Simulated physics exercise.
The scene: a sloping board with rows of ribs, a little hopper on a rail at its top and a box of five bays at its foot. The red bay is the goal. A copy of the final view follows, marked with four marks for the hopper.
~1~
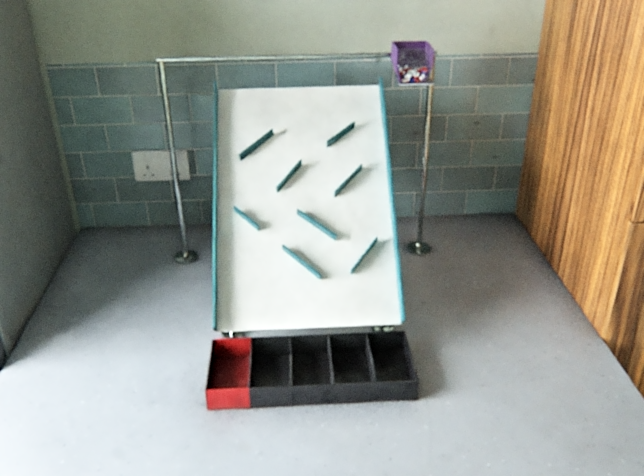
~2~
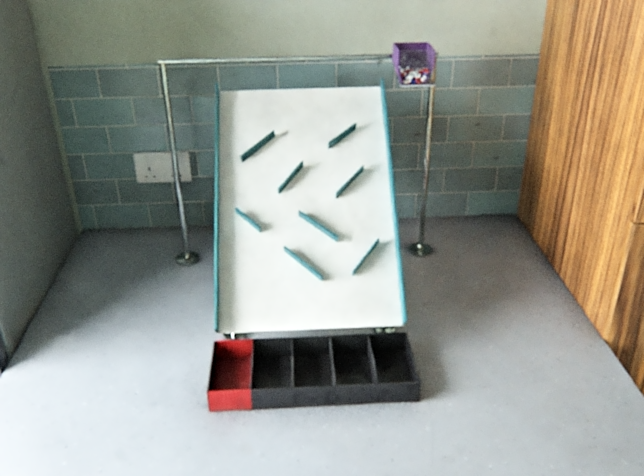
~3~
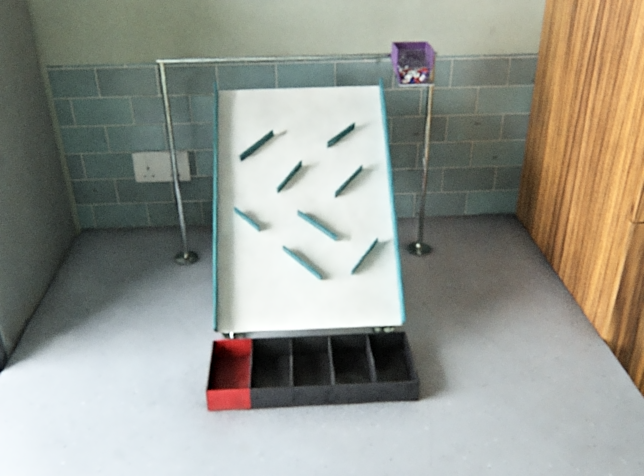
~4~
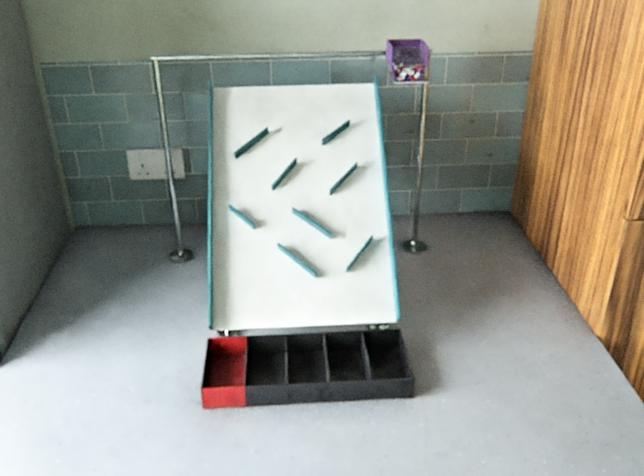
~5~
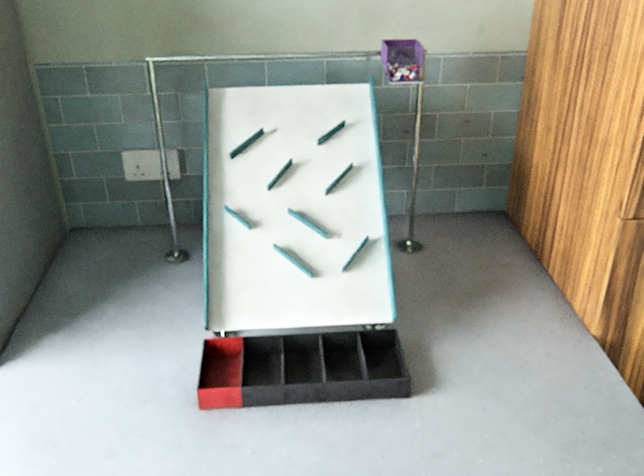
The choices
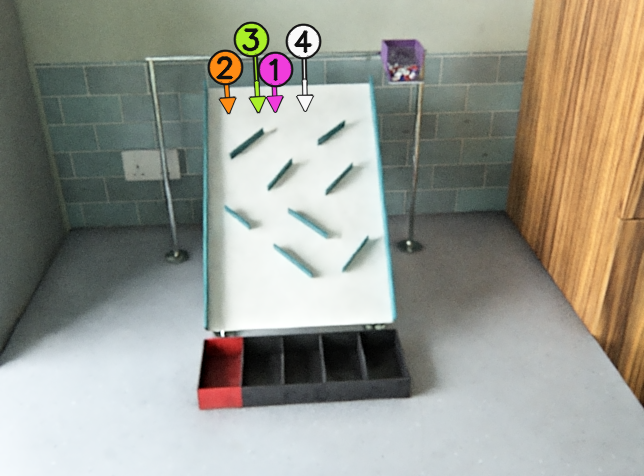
A white sloping board with teal ribs stands still as the view shifts very slightly.
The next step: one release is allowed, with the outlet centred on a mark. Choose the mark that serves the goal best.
Best: 2.
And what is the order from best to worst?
Best to worst: 2, 3, 1, 4.
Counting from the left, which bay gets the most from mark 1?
The second.
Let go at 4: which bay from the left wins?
It is the fourth one.
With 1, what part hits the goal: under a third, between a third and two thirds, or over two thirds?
It is under a third.
On the marked copy, mark 1 meets the board at (275, 106); mark 2 meets the board at (228, 107); mark 3 meets the board at (258, 106); mark 4 meets the board at (305, 105).
Choosing 1, about a tenth in the red bay, the larger part in other bays, about a tenth held on the board.
Choosing 2, the larger part in the red bay, just a few in other bays, about a tenth held on the board.
Choosing 3, roughly a third in the red bay, roughly a third in other bays, roughly a quarter held on the board.
Choosing 4, not one piece in the red bay, the larger part in other bays, roughly a quarter held on the board.
